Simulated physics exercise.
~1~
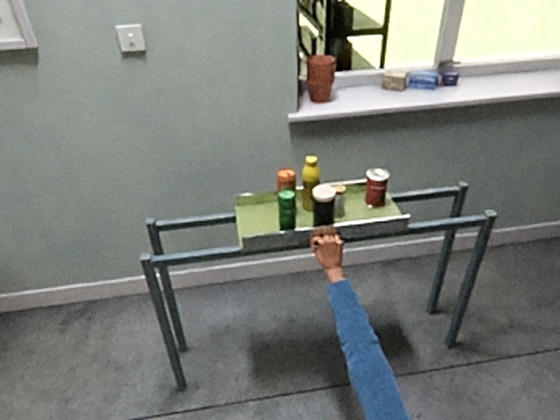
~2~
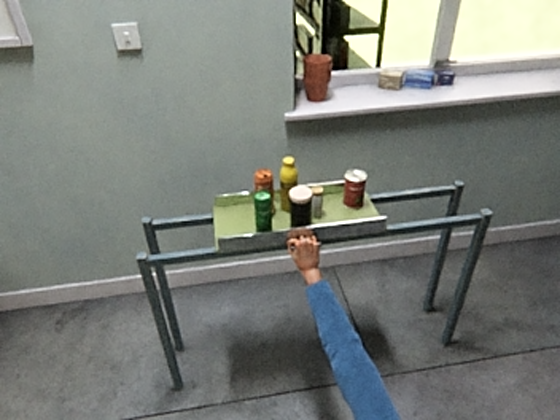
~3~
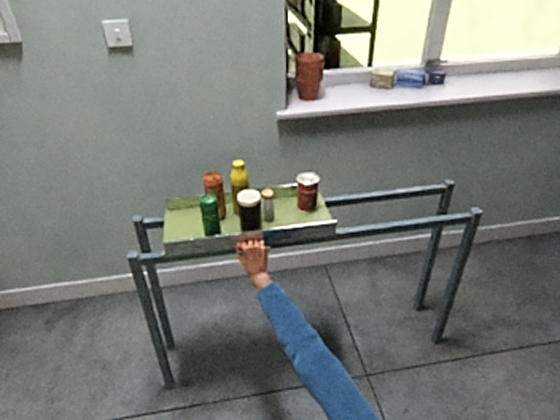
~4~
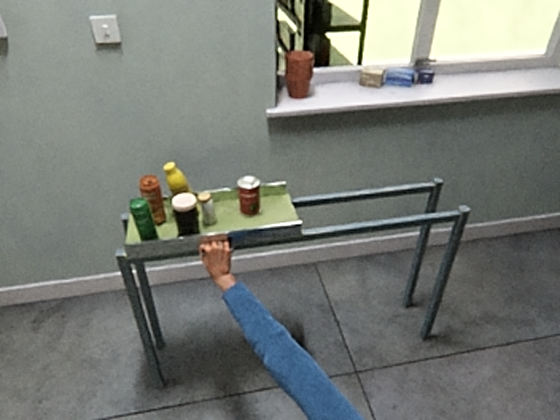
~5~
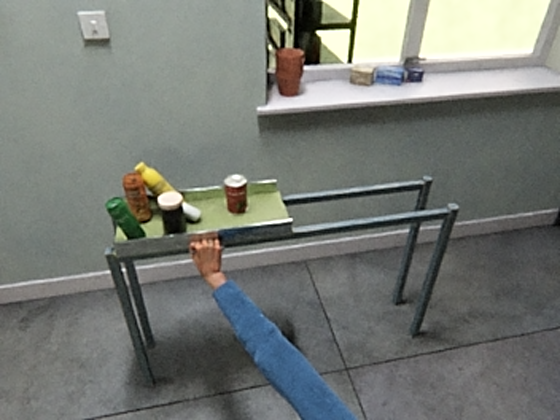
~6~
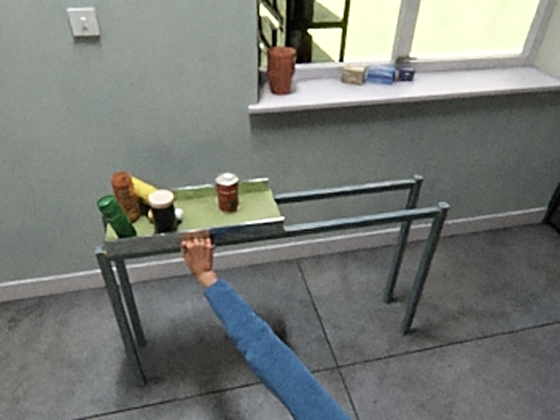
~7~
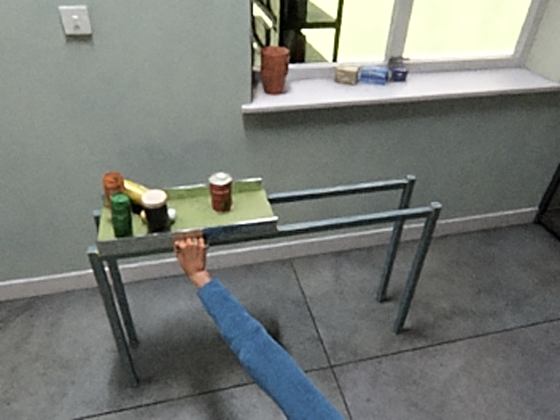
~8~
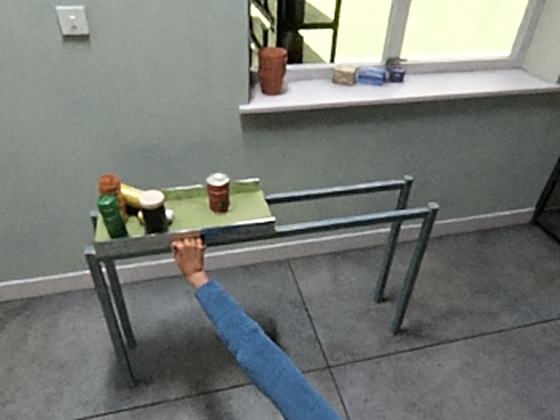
In a grey-walled room beside a window, a hand slid a green tray of bottles and cans left along a metal frame; the yellow bottle and a small shaker toppled over, the green can tilted and righted itself, and the others stayed upright on the tray.
